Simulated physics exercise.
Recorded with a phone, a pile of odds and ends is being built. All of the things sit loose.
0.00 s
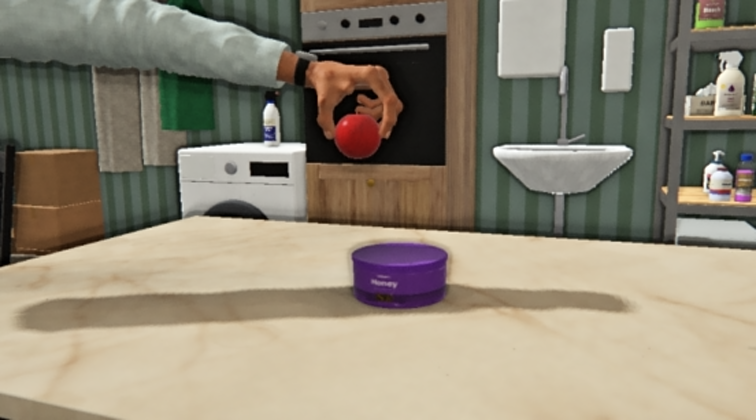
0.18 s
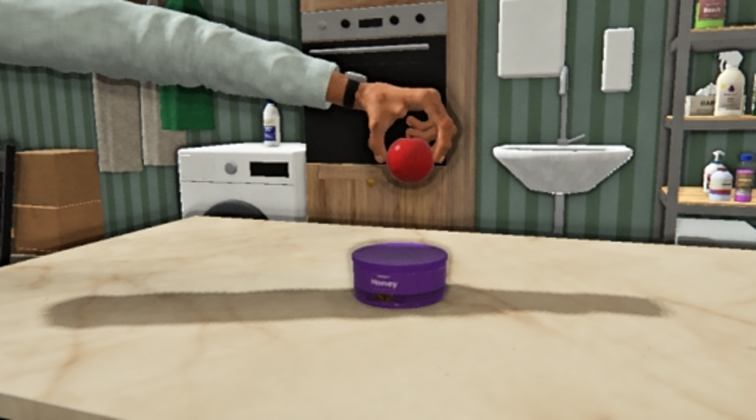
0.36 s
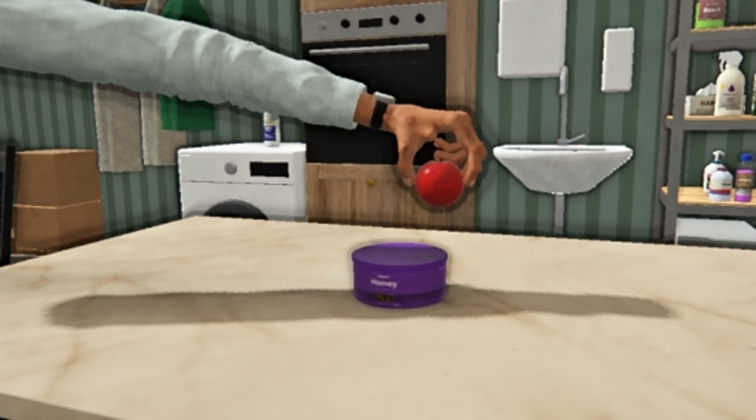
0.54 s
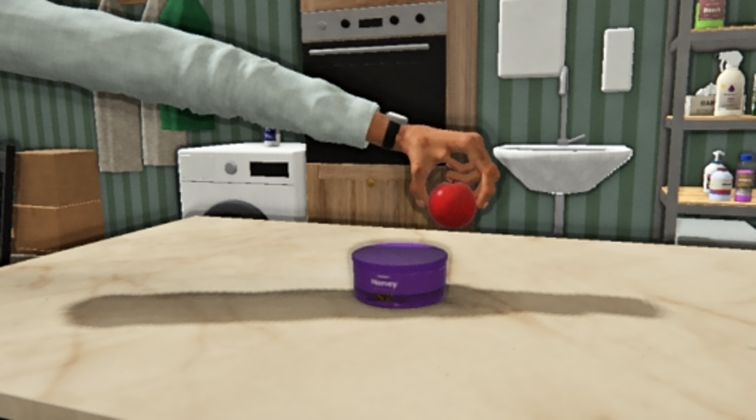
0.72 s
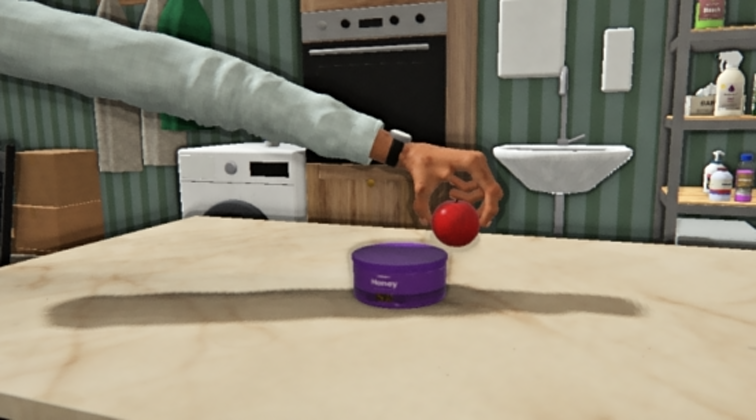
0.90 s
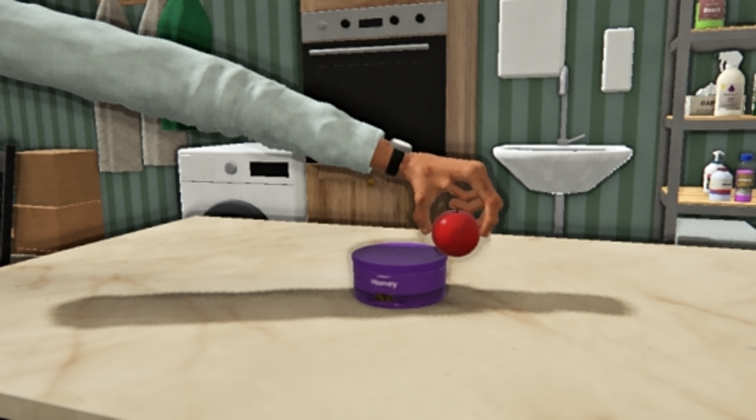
A hand carrying a red apple rightward and down over a marble table, lowering it to the right edge of a purple tub.
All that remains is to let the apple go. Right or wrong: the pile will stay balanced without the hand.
Wrong.
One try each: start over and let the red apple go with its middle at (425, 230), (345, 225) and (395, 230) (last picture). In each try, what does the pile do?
Stays standing, topples over, stays standing.
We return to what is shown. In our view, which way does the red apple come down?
As we see it, to our right.
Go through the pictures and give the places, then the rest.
The first picture shows on its way; red apple (358, 136); purple tub (400, 274).
The second picture shows on its way; red apple (410, 160); purple tub (400, 274).
The third picture shows on its way; red apple (439, 183); purple tub (400, 274).
The fourth picture shows on its way; red apple (452, 205); purple tub (400, 274).
The fifth picture shows on its way; red apple (456, 223); purple tub (400, 274).
The sixth picture shows set down, still held; red apple (456, 233); purple tub (400, 274).
After 1.20 s, red apple now fallen.
After 1.30 s, nothing new.
In the end (2.0 s), fallen, red apple; purple tub unmoved. At the end, from the last picture's camera, red apple near (482, 279). The pile loses its balance.
